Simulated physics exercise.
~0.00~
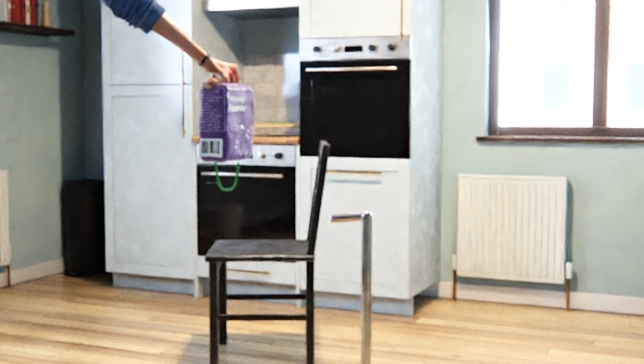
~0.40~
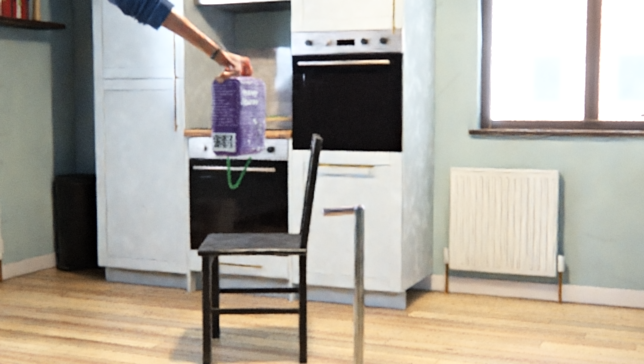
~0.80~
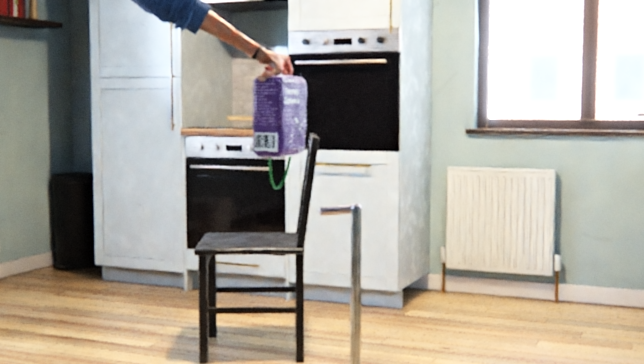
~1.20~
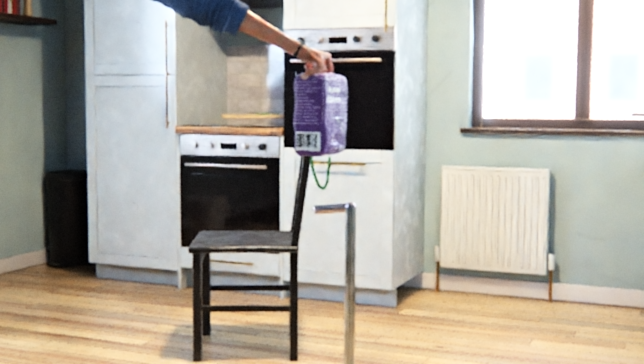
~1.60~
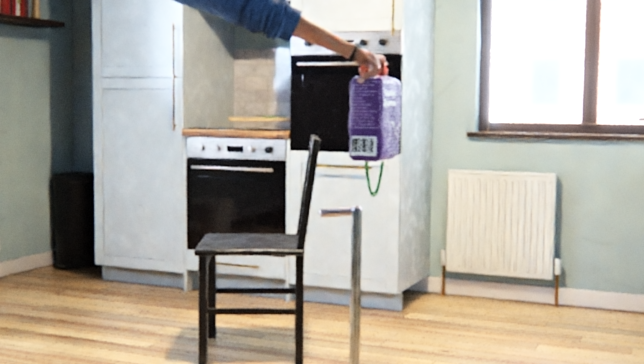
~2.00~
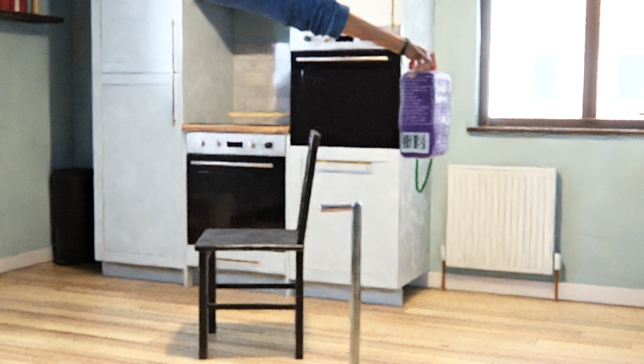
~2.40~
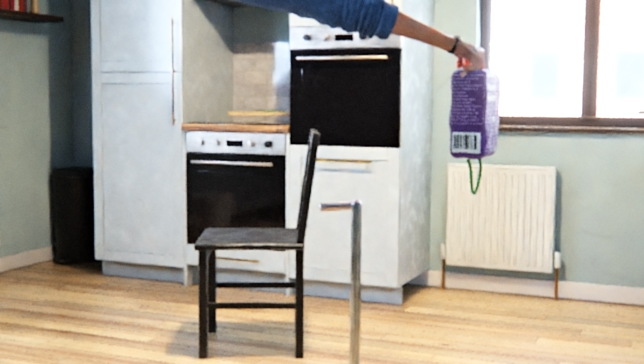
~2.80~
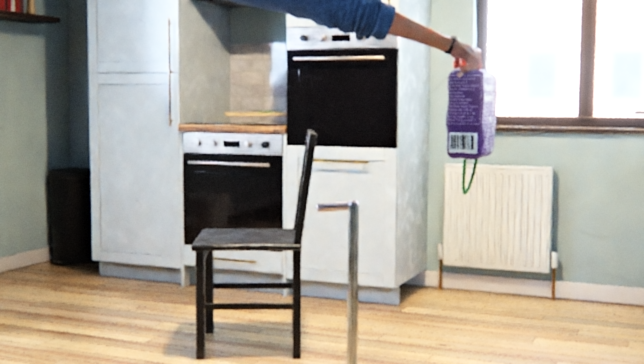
In a kitchen, a hand carries a purple sack rightward past a chair and metal post.
